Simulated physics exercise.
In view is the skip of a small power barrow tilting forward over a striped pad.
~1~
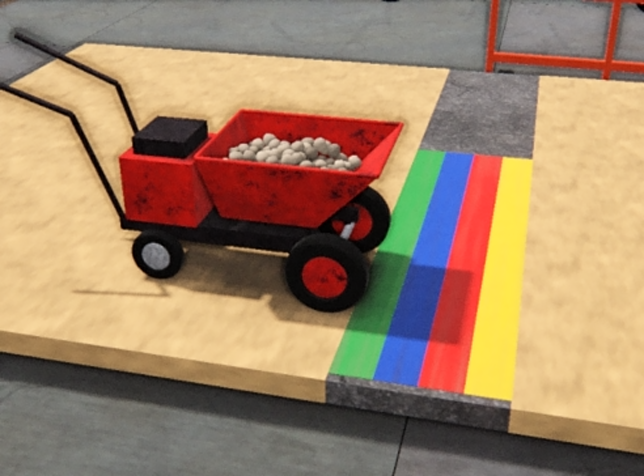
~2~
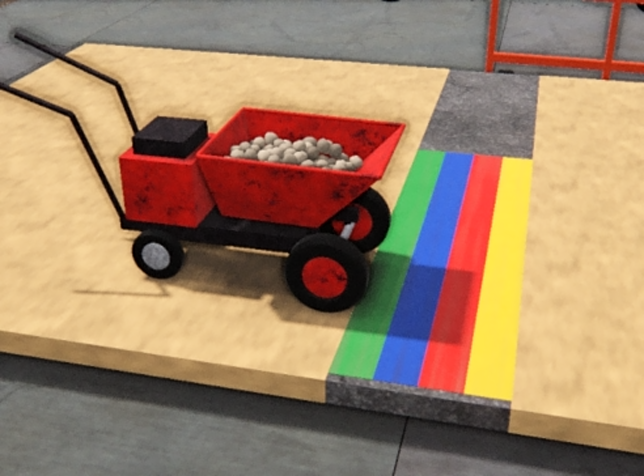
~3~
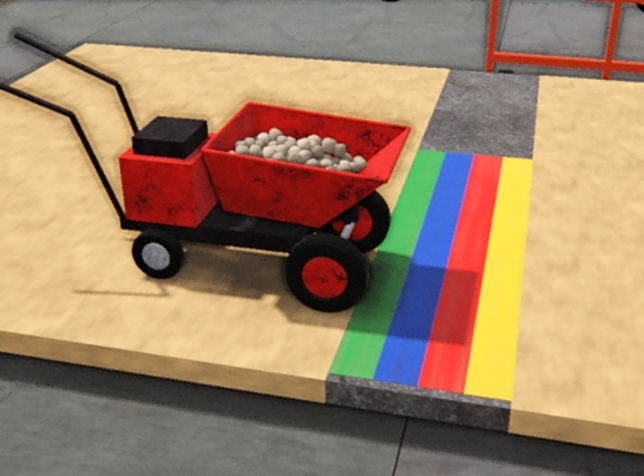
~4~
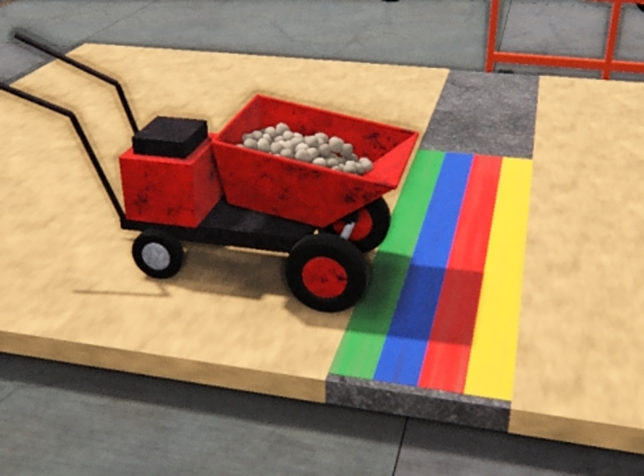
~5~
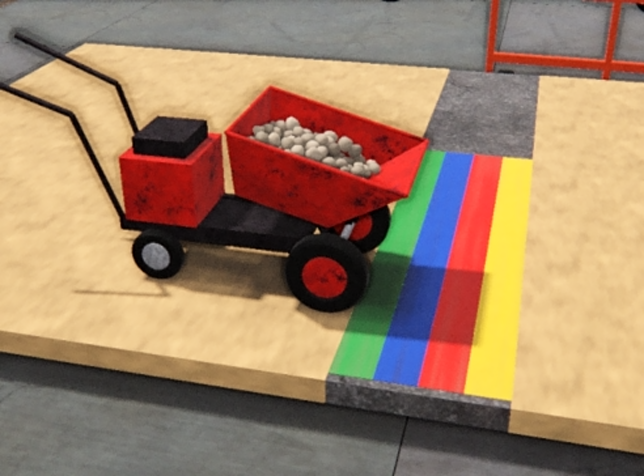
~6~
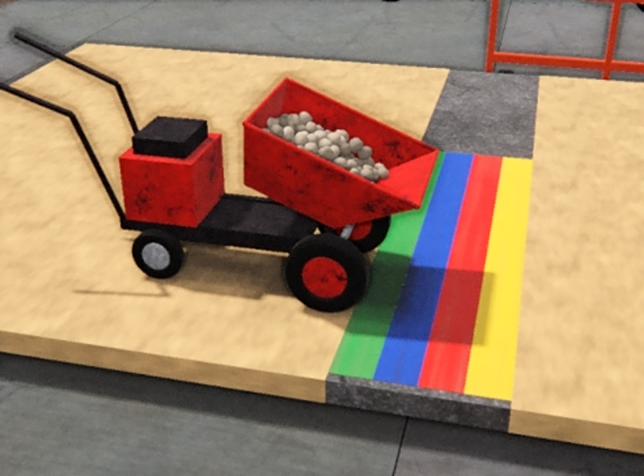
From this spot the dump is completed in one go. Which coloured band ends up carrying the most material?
The yellow band.
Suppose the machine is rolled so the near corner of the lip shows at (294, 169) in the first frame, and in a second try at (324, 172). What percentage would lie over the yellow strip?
10 % and 10 %.
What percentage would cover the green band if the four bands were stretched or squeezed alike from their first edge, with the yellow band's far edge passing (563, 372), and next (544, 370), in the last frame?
In order, 0 % and 0 %.
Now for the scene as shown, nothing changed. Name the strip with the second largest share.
In second place: The strip in red.
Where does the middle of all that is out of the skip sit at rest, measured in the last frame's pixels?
Close to (501, 294) in the last picture.
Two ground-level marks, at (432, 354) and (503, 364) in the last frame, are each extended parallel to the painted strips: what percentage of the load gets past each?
First some 70, then 30 per cent.
Shortly afterwards, skip tipped steeply; the whole lot in the skip.
Next, skip tipped right over; near two thirds in the skip; a little over the red strip; near a quarter over the yellow strip; only a few off the paint.
Some moments later, skip tipped right over; near a quarter in the skip; near a quarter over the red strip; near a third over the yellow strip; near a quarter off the paint.
In the end, skip tipped right over; near a quarter in the skip; none at all over the green strip; none at all over the blue strip; near a quarter over the red strip; near a third over the yellow strip; near a quarter off the paint.
